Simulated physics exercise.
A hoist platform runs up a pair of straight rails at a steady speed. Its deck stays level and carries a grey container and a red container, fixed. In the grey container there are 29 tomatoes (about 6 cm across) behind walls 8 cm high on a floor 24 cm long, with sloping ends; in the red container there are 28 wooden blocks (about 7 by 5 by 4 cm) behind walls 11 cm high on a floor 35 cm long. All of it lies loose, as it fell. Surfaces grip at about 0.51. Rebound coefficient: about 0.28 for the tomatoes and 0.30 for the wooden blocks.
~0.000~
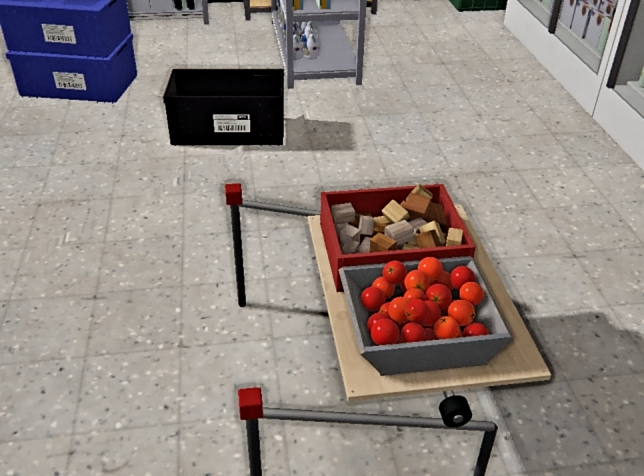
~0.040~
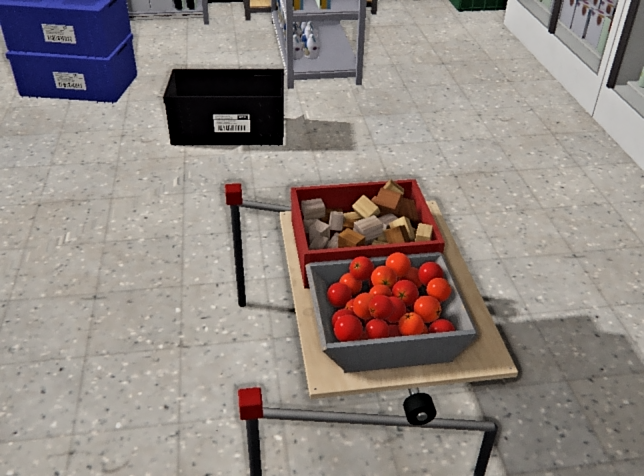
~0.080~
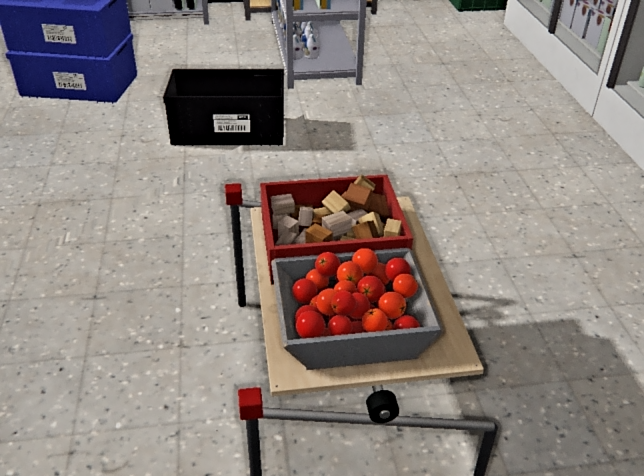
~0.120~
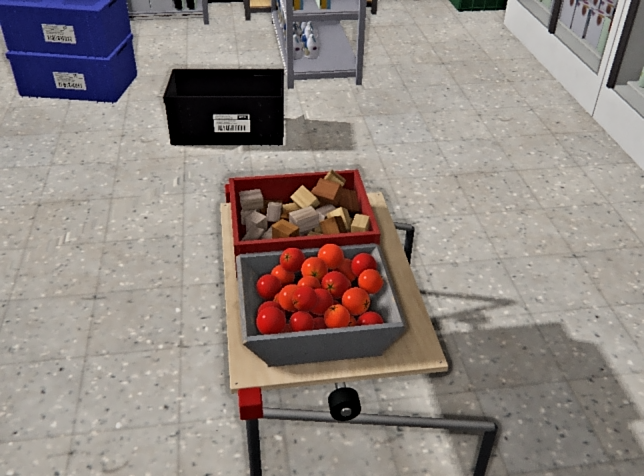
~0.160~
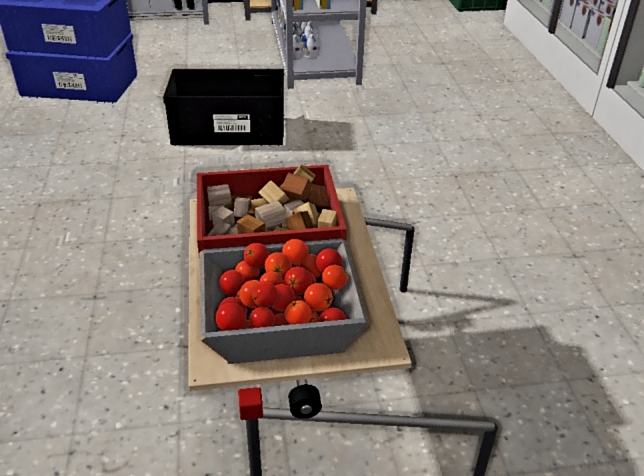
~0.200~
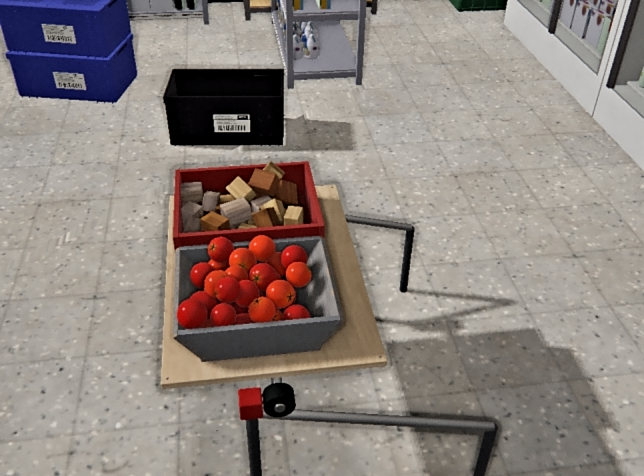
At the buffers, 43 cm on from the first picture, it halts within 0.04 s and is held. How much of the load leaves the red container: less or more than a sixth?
It sheds less than a sixth of them.
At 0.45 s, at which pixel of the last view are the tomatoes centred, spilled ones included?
Around (207, 293).
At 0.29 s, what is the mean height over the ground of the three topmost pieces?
About 74 cm.
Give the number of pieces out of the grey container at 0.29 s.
About: Grey container 5.
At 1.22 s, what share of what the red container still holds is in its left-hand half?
Roughly 70 in a hundred.
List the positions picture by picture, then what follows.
In the first picture (we follow the rim corner now nearest the camera, unless another is named), red container (by its farthest rim corner) at (439, 185); grey container at (365, 349); 0 cm up the rails; nothing out yet.
The second picture shows red container at (412, 180); grey container at (327, 346); 9 cm up the rails.
The third picture shows red container at (383, 176); grey container at (288, 343); 18 cm up the rails.
The fourth picture shows red container at (354, 171); grey container at (247, 339); 28 cm up the rails.
The fifth picture shows red container at (324, 166); grey container at (205, 335); 37 cm up the rails.
The sixth picture shows red container at (304, 163); grey container at (178, 333); 43 cm up the rails; nothing out yet.
After 0.29 s, 5 of 29 out of the grey container and 0 of 28 out of the red container.
After 0.45 s, 10 of 29 out of the grey container and 1 of 28 out of the red container.
After 0.67 s, 12 of 29 out of the grey container and 1 of 28 out of the red container.
When it is over (at 1.22 s), 12 of 29 out of the grey container and 1 of 28 out of the red container. Asked share, 1 of 28, 4 per cent.
